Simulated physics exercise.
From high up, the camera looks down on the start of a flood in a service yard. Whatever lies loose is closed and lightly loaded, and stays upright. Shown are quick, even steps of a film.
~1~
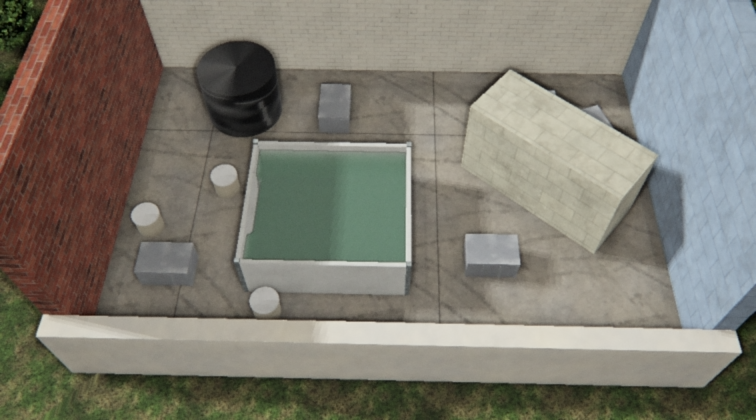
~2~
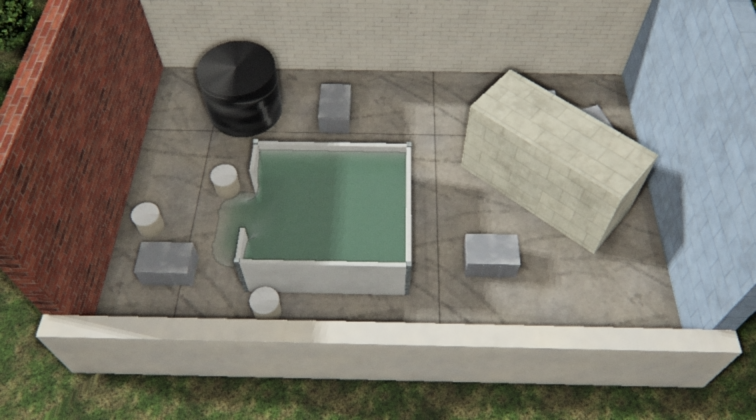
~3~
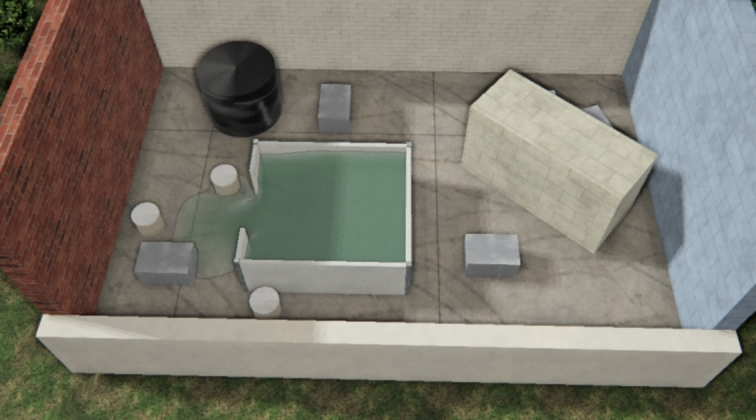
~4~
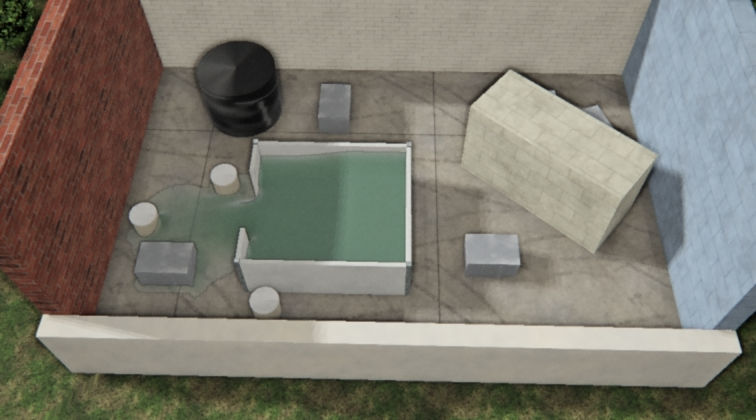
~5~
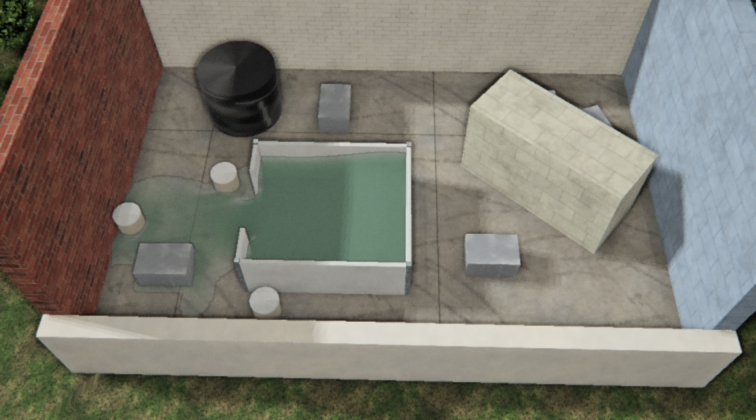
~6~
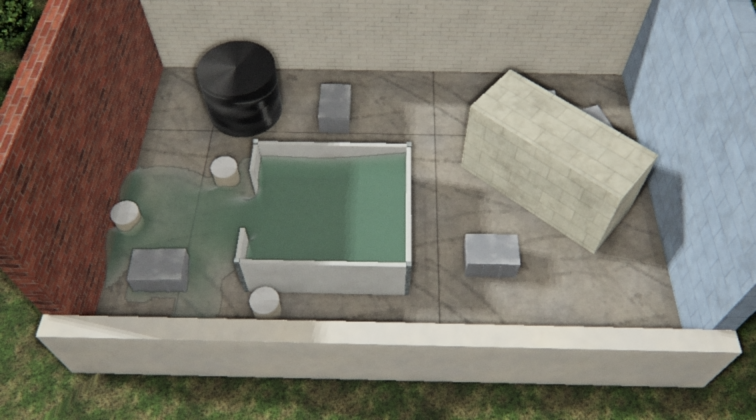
To begin with, a walled yard holds a square tank of green water, white pails, grey blocks and a black cylinder, all still. The tank's left side opens and water spreads leftward across the ground. It reaches the leftmost pail, which shifts slightly left, and the grey block nearby moves a little.
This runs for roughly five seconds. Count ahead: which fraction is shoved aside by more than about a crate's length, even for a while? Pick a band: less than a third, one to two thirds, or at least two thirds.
The fraction is one to two thirds of them.
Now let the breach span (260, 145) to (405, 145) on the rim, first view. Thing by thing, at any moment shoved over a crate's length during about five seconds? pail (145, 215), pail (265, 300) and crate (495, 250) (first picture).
Travels that far, falls short, falls short.
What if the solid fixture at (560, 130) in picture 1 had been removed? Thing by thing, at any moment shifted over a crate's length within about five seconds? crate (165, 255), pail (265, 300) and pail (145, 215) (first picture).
Item one was driven off; item two was driven off; item three was driven off.
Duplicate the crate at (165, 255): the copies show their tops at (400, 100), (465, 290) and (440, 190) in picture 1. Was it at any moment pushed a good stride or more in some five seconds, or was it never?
In sequence: Hardly budges; hardly budges; hardly budges.
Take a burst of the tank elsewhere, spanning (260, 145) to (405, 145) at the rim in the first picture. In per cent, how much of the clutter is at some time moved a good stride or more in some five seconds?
It comes to roughly 60 %.
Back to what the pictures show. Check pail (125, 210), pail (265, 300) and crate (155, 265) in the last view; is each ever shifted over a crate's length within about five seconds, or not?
Well, in the order you gave them, the first went the distance, the second went the distance, and the third went the distance.
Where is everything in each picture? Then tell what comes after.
The first frame shows a pail at (145, 214) rests on the ground; a pail at (224, 175), on the bottom; 0 of 8 have shifted.
The second frame shows a pail at (145, 214), on the bottom; a pail at (224, 175), on the bottom; 0 of 8 have shifted.
The third frame shows a pail at (145, 214) rests on the ground; a pail at (224, 175) rests on the ground; 0 of 8 have shifted.
The fourth frame shows a pail at (143, 214) rests on the ground; a pail at (224, 174), on the bottom; 0 of 8 have shifted.
The fifth frame shows a pail at (127, 214), on the bottom, close to its start; a pail at (223, 172), on the bottom, close to its start; 1 of 8 have shifted.
The sixth frame shows a pail at (124, 212) floats, close to its start; a pail at (224, 167), on the bottom, close to its start; 3 of 8 have shifted.
A moment on, 0 of 8 are well off their spots; 1 afloat.
Next, 1 of 8 are well off their spots; 1 afloat.
Later, 2 of 8 are well off their spots; 1 afloat.
In the end, 3 of 8 are well off their spots, and 3 have been at some point; 1 afloat.
